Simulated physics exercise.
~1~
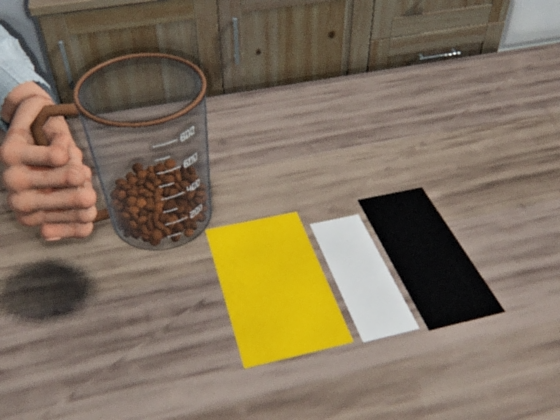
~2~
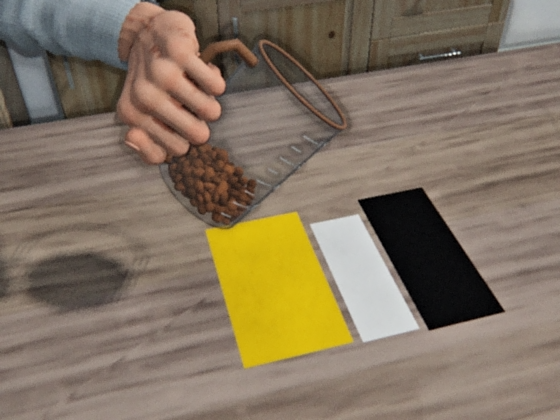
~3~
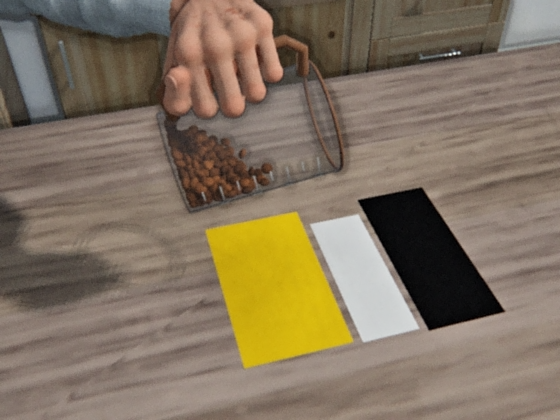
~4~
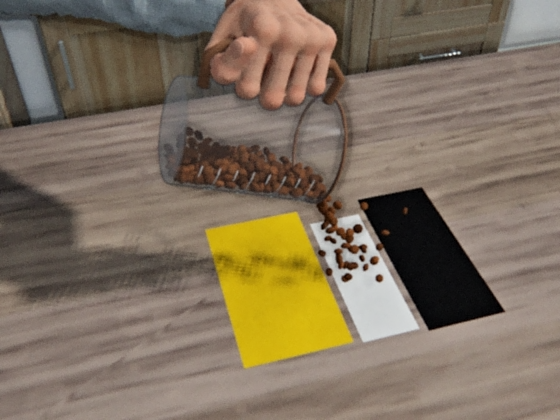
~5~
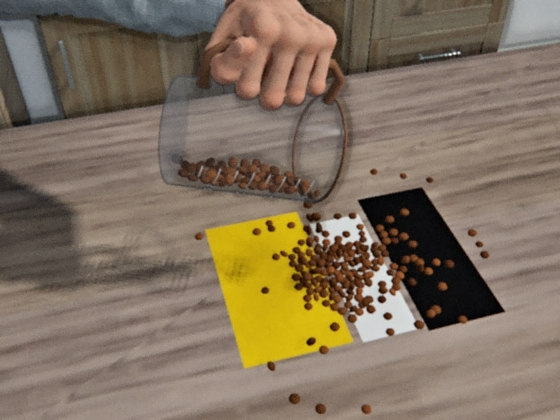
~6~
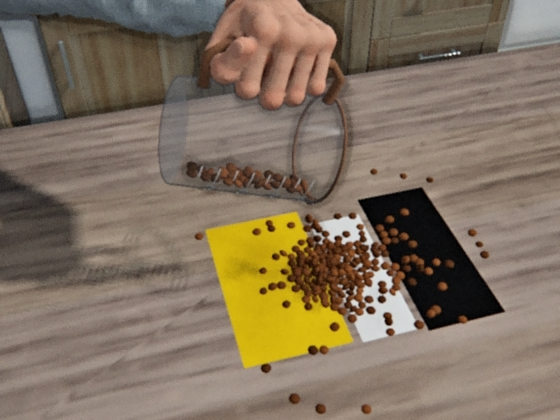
On a wooden kitchen table, a hand tips a clear jug of brown kibble beside yellow, white and black mats, pauses, then tilts it further, spilling pieces mostly onto the white and yellow mats, with some on the black mat and table and a few left inside.
